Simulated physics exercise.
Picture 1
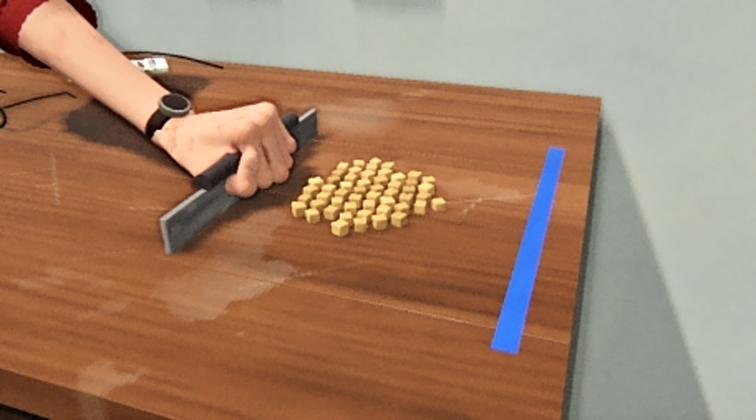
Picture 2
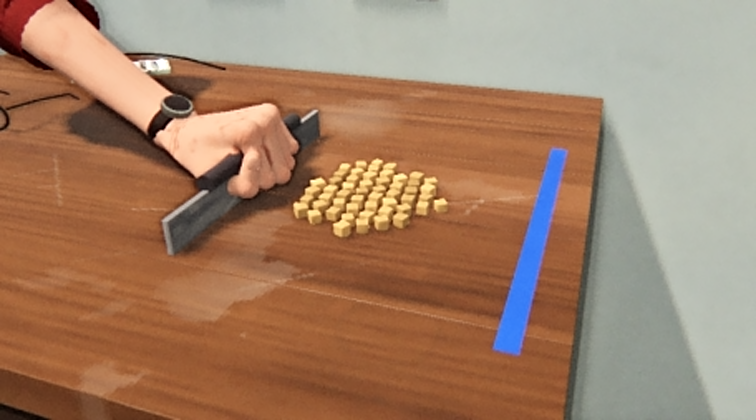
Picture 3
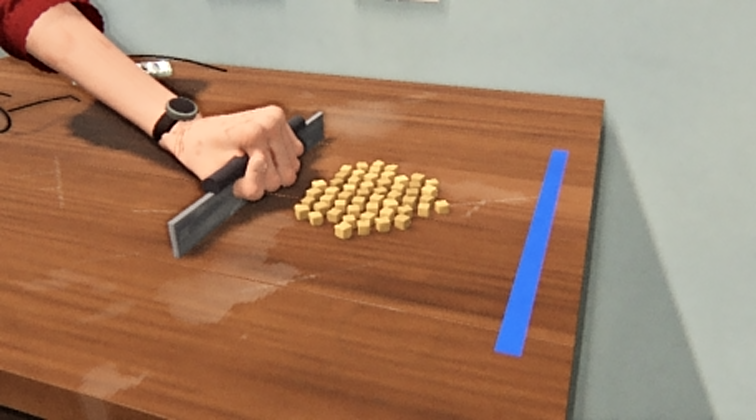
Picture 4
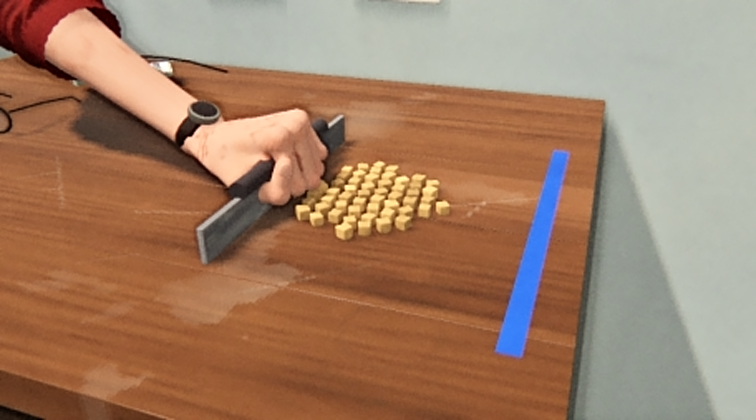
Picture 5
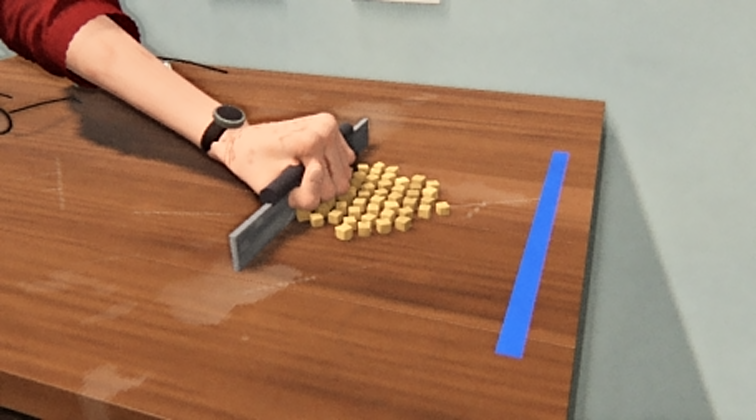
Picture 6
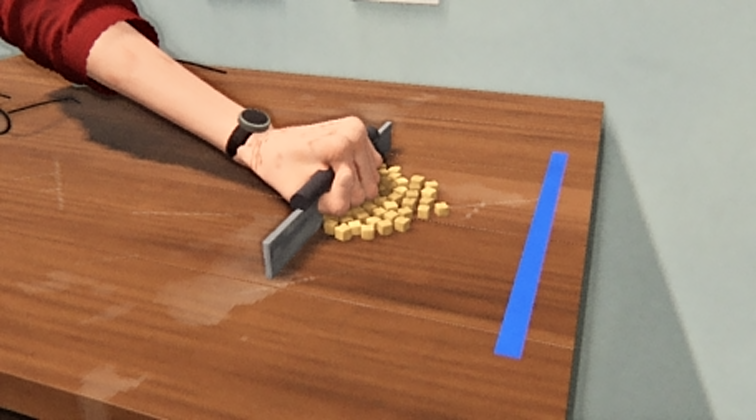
At the start, a hand wearing a dark watch holds a scraper still on a wooden table, left of a cluster of small yellowish cubes and a strip of blue tape. The hand then slides the scraper rightward, reaching the cubes and pressing the near ones together into a tighter heap.
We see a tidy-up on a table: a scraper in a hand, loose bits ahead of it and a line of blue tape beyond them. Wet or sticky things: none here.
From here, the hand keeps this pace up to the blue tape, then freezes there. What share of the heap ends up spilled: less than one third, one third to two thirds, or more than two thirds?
The lost share is larger than a third and smaller than two thirds.
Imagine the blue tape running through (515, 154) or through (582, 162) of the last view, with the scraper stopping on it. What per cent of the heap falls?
Roughly 0 % and 100 %.
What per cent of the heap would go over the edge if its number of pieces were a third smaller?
Close to 40 per cent of the heap.
Soon, scraper still moving, near (446, 185); heap all on the table, its front near (520, 228).
A while on, scraper stopped at the blue tape; heap about a third over the edge.
Towards the end, scraper stopped at the blue tape; heap about half over the edge.
Finally, scraper stopped at the blue tape; heap about half over the edge.
